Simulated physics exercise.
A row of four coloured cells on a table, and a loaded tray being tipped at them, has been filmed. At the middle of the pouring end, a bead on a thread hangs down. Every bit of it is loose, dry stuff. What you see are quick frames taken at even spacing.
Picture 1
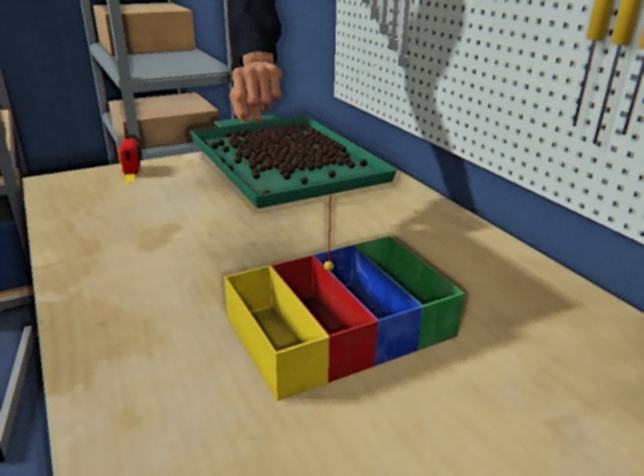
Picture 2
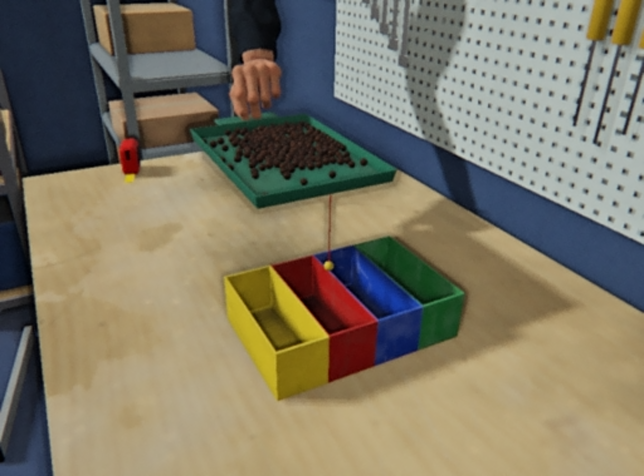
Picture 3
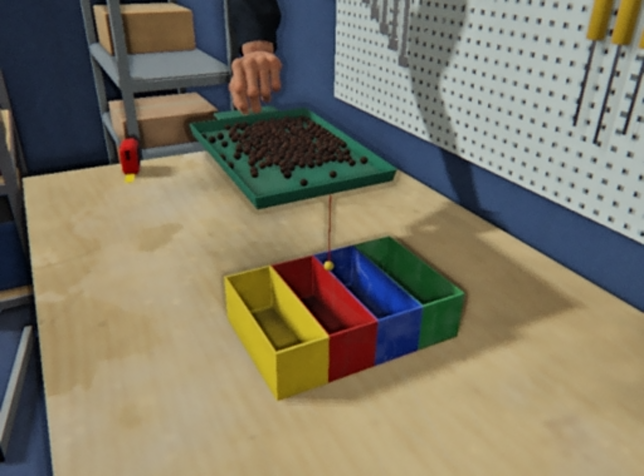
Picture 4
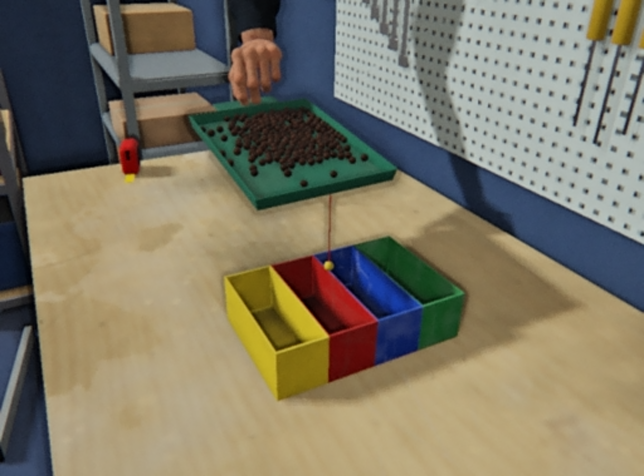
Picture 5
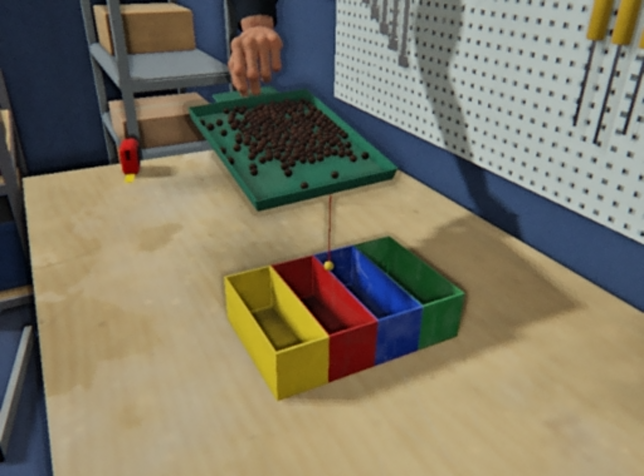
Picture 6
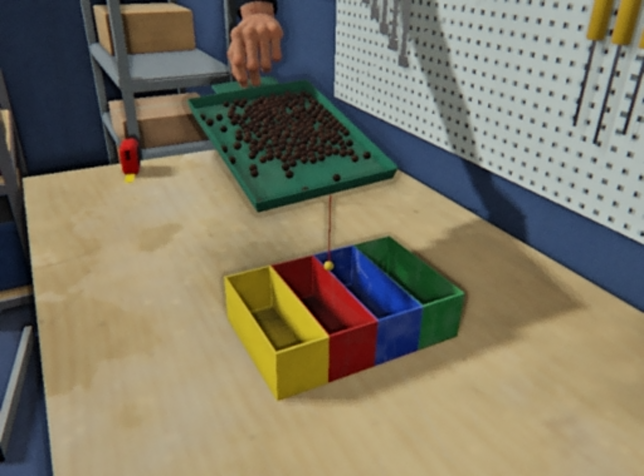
The footage shows a hand gradually raising the far end of a green tray of dark brown balls above yellow, red, blue and green compartments, while the balls shift slightly and a small bead hangs from the tray's near edge.
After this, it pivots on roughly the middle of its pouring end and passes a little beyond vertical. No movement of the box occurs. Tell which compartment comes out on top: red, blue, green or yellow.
It is yellow that comes out on top.
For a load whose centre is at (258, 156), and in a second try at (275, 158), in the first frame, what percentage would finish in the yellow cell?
Roughly 60 per cent, then 60 per cent.
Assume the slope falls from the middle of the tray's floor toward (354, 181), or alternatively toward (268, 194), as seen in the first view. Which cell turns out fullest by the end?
First try: That green cell. Second try: The yellow one.
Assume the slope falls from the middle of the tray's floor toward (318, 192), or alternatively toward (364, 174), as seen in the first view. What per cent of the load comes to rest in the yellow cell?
30 % and 0 %.
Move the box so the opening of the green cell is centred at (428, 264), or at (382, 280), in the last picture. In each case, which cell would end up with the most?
Try 1 - the yellow one; try 2 - the red one.
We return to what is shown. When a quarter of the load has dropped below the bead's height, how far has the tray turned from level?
80°.
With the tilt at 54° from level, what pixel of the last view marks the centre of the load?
I'd put the middle close to (304, 174).
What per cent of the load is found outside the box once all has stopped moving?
0 per cent.
Shortly afterwards, tray tipped steeply; the bulk on the tray; a little in the yellow cell; only a few in the red cell; only a few in the blue cell; only a few falling or outside the box.
Next, tray tipped right over; near a quarter on the tray; near half in the yellow cell; near a quarter in the red cell; a little in the blue cell; a little falling or outside the box.
Some moments later, tray tipped past a quarter turn; near two thirds in the yellow cell; near a quarter in the red cell; a little in the blue cell; only a few in the green cell; a little falling or outside the box.
In the end, tray tipped past a quarter turn; near two thirds in the yellow cell; near a quarter in the red cell; a little in the blue cell; only a few in the green cell; a little outside the box.
